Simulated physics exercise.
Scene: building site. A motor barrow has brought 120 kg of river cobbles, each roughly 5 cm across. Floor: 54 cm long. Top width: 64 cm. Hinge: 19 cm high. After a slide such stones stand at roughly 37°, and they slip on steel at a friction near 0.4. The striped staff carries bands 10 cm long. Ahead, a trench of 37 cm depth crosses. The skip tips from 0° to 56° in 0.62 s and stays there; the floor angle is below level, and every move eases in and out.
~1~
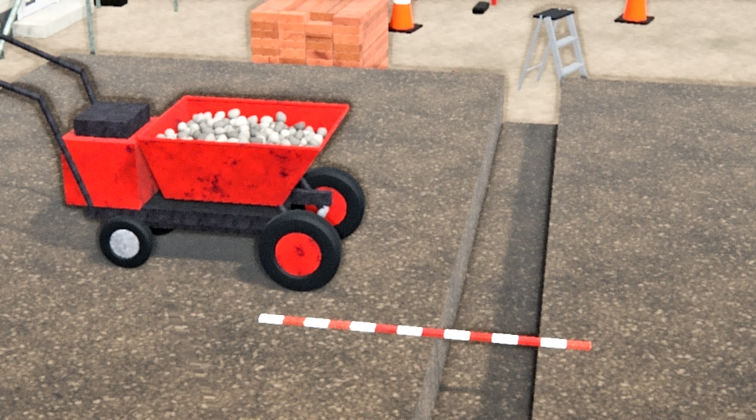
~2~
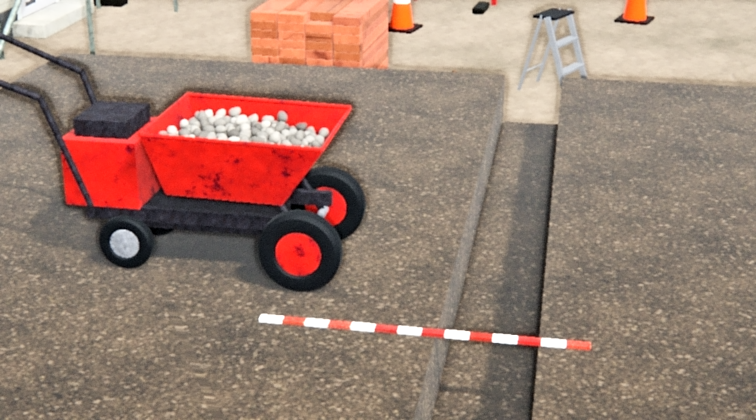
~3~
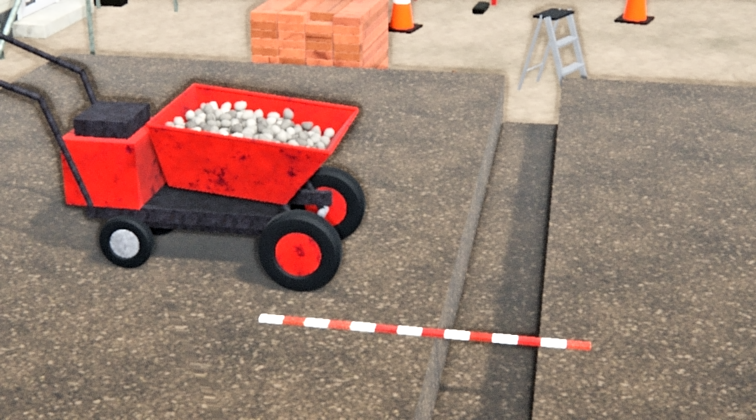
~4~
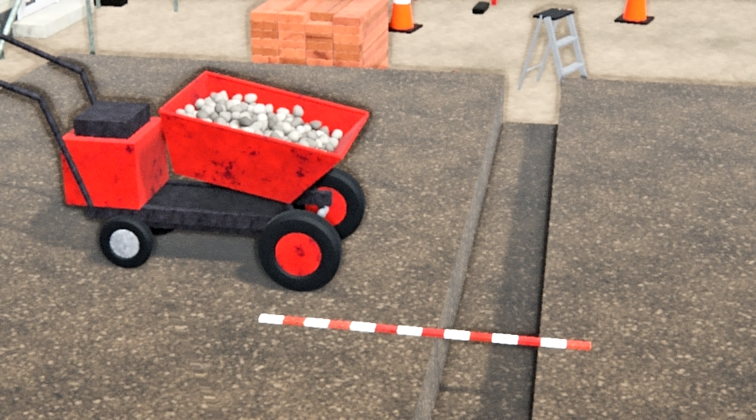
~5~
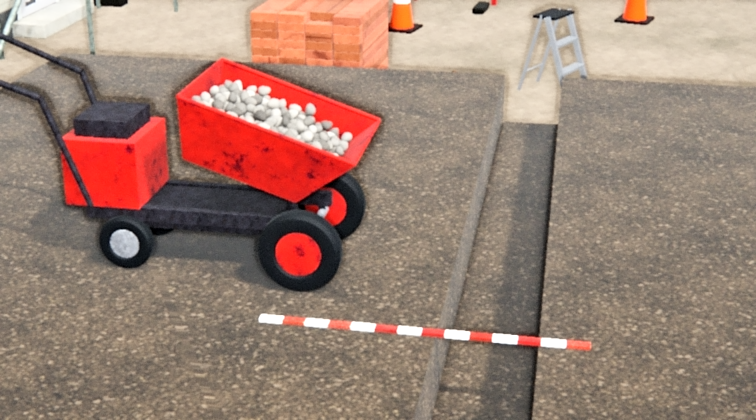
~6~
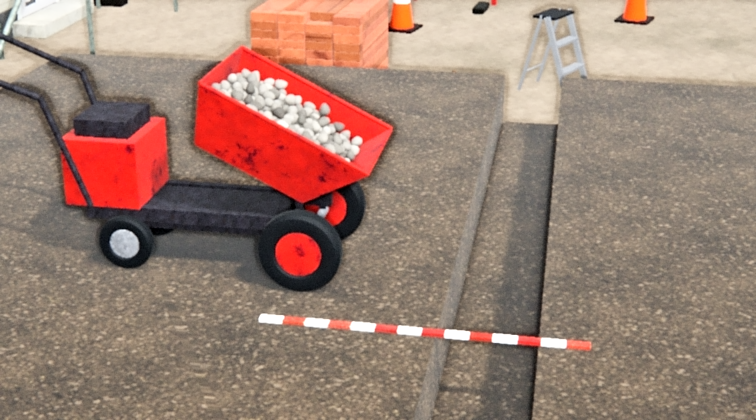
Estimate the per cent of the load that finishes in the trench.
Roughly 43 percent.
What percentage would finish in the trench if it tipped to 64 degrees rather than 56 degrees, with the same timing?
Share in trench: Approx. 75%.
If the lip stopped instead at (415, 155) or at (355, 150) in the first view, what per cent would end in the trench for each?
Close to 20 percent in the first case, 45 percent in the second.
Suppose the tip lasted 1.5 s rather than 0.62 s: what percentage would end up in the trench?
In that case some 30 per cent.
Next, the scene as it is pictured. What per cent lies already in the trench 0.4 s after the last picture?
Some 0 per cent.
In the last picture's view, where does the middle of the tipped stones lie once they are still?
I'd put it close to (501, 340).
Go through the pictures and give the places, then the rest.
The first picture shows lip at (319, 150), floor tilted 0°, highest stones at (222, 126).
The second picture shows lip at (322, 151), floor tilted 1°, highest stones at (223, 124).
The third picture shows lip at (330, 153), floor tilted 5°, highest stones at (222, 115).
In the fourth picture, the skip is at 11°, its lip at (341, 158); the top of the load is at (223, 104).
The fifth picture shows lip at (354, 165), floor tilted 19°, highest stones at (229, 92).
The sixth picture shows lip at (368, 175), floor tilted 27°, highest stones at (245, 82).
Then, 0.2 s after the last picture the floor is at 47°, 100 % in the skip; the foremost stones are at (373, 176).
Then, 0.4 s after the last picture the floor is at 56°, 95 % in the skip, 5 % short of the trench; the foremost stones are at (441, 198).
Then, 0.8 s after the last picture the floor is at 56°, 59 % in the skip, 8 % short of the trench, 32 % in the trench, 1 % past the trench; the foremost stones are at (545, 322).
Then, 2.7 s after the last picture the floor is at 56°, 49 % in the skip, 8 % short of the trench, 43 % in the trench, 1 % past the trench; the foremost stones are at (596, 323).
